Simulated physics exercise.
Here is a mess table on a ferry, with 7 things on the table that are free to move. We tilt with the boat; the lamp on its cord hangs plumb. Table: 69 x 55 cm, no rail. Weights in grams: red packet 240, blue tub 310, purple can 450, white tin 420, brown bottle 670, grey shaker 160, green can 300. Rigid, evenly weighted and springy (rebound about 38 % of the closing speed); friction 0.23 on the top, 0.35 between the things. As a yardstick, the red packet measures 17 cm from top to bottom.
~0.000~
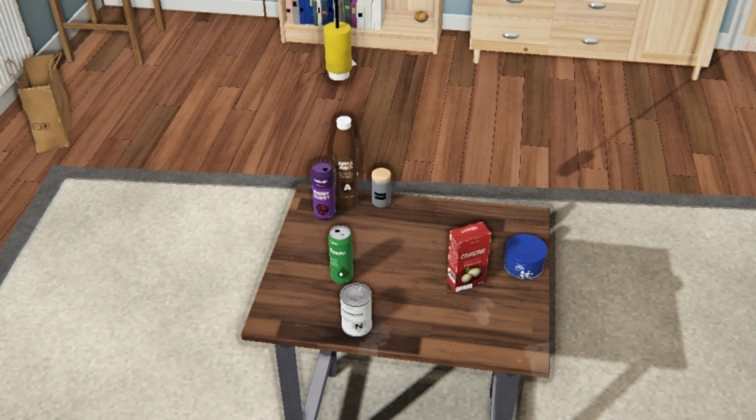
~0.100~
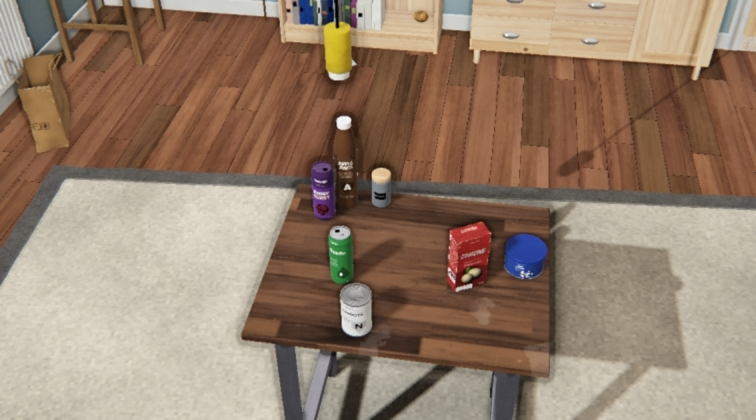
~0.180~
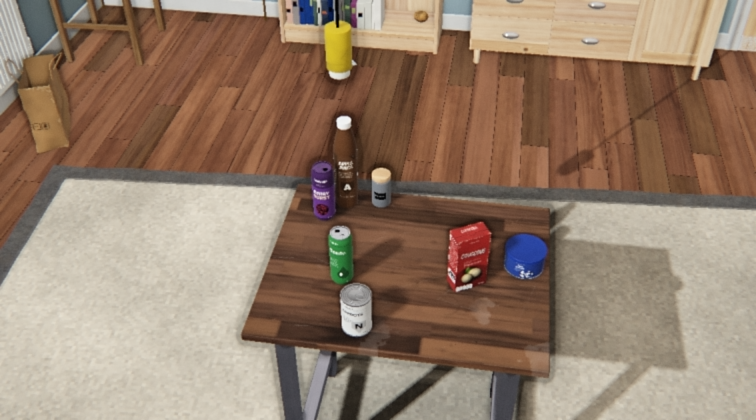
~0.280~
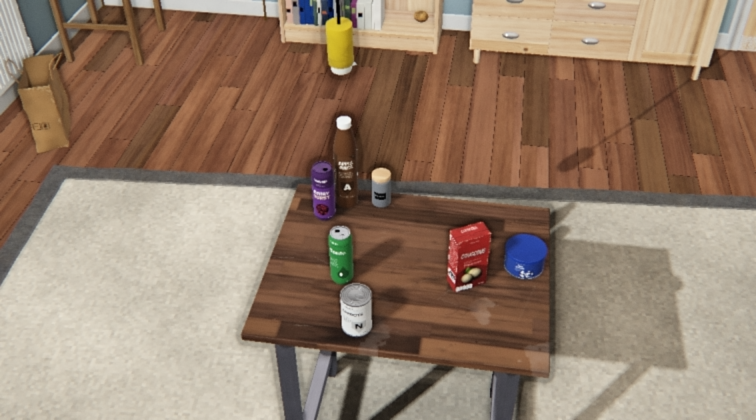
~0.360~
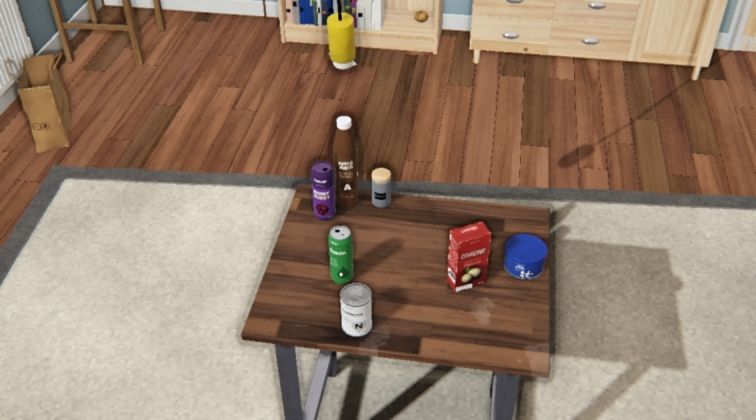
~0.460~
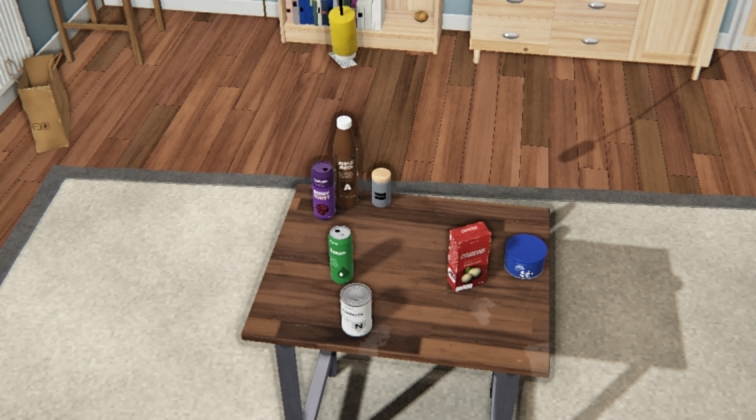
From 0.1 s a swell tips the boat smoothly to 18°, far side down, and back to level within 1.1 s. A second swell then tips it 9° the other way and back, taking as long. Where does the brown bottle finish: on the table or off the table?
The brown bottle ends on the floor.
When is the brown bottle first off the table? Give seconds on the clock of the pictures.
Near 0.9 s.
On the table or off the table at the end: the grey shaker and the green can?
The grey shaker ends off the table; the green can ends on the table.
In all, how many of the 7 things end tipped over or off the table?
2 of them.
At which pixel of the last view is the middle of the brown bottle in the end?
At about (359, 342).
By 0.86 s, floor tilted 12°, far side down; grey shaker now off the table; brown bottle 5 cm from its spot near (349, 151); red packet 6 cm from its spot.
By 1.16 s, boat level; brown bottle now off the table; red packet 10 cm from its spot; green can 8 cm from its spot.
By 1.46 s, floor tilted 4°, near side down; red packet 10 cm from its spot; green can 8 cm from its spot; purple can 8 cm from its spot.
By 1.66 s, floor tilted 8°, near side down; red packet 10 cm from its spot; green can 8 cm from its spot; purple can 8 cm from its spot.
When it is over (2.8 s), off the table, brown bottle and grey shaker; not toppled but over 5 cm from the start, red packet, blue tub, purple can, white tin and green can. In the last view, brown bottle near (359, 342).
